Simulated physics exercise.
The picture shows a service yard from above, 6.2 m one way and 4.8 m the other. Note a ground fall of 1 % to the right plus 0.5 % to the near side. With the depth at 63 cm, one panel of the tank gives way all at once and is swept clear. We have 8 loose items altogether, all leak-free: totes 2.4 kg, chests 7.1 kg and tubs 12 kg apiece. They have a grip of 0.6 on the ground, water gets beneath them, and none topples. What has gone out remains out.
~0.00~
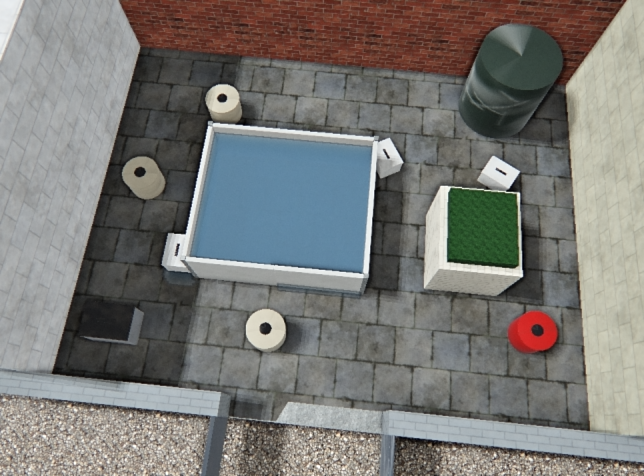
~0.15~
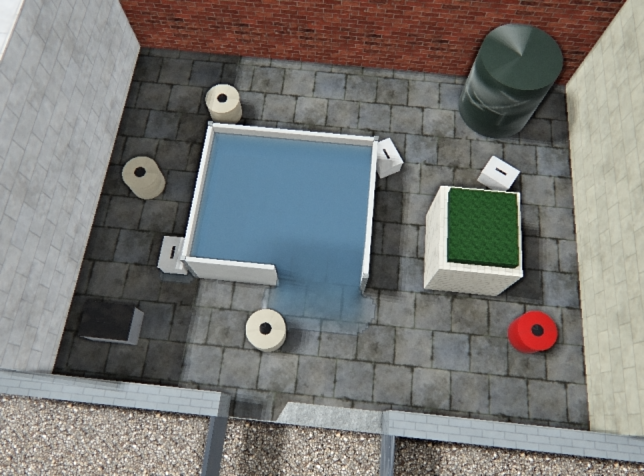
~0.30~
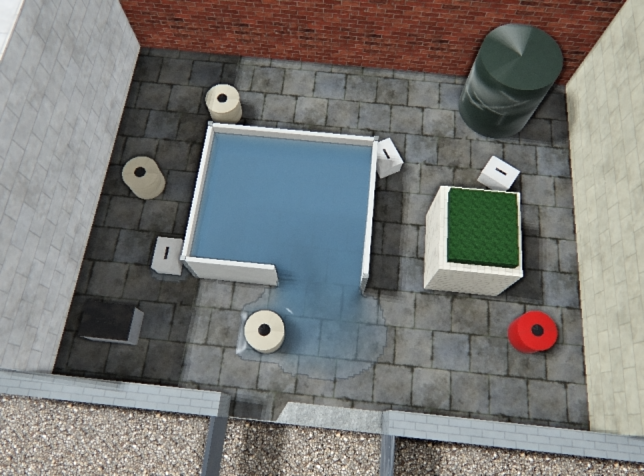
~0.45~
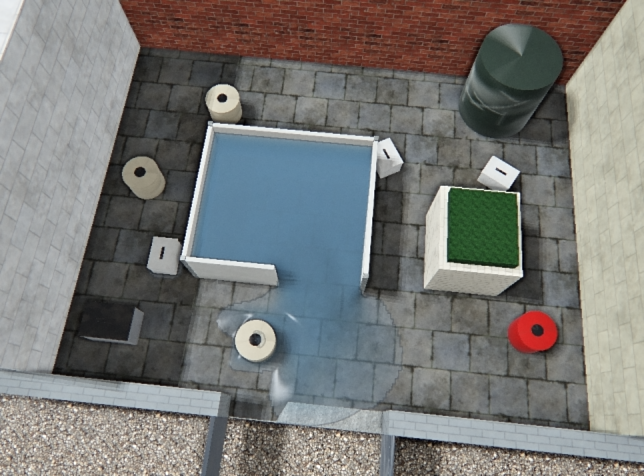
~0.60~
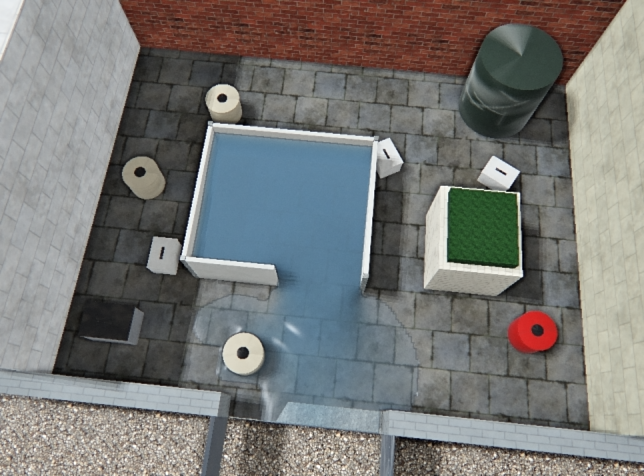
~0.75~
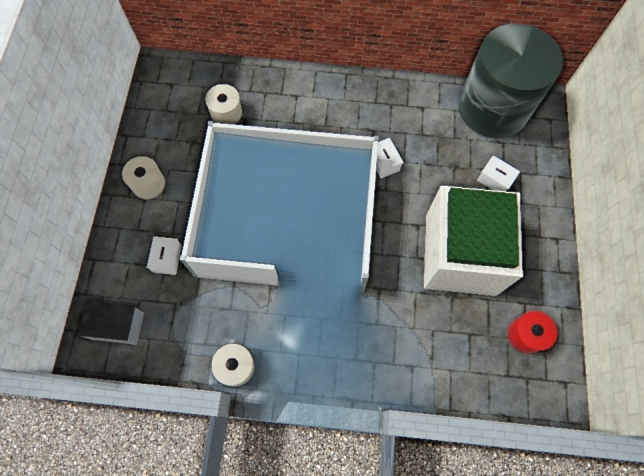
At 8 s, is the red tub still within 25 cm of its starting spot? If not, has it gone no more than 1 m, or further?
Yes, it is still within that distance.
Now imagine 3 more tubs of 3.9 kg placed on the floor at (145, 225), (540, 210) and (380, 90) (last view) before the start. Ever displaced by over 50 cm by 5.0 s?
Answers, first to last: Not exceeding, exceeding, not exceeding.
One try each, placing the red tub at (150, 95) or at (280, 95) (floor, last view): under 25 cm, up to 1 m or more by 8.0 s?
I'd expect that it remains where it was first and remains where it was second.
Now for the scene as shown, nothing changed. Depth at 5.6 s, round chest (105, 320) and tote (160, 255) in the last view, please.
I'd put it at 1 cm and 1 cm respectively.
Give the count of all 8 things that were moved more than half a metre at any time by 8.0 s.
2.
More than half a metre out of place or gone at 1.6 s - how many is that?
The answer is 1.
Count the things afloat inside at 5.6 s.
By my count, 0.
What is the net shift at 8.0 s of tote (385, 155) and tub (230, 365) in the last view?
0 cm and 80 cm, respectively.
After 1.6 s the red tub is near (537, 330), 0.0 m from its start, aground; 0 of 8 are out; 0 afloat.
After 3.6 s the red tub is near (536, 328), 0.0 m from its start, aground; 0 of 8 are out; 0 afloat.
After 5.6 s the red tub is near (532, 320), 0.1 m from its start, aground; 0 of 8 are out; 0 afloat.
After 8.0 s the red tub is near (532, 320), 0.1 m from its start, aground; 0 of 8 are out; 0 afloat.
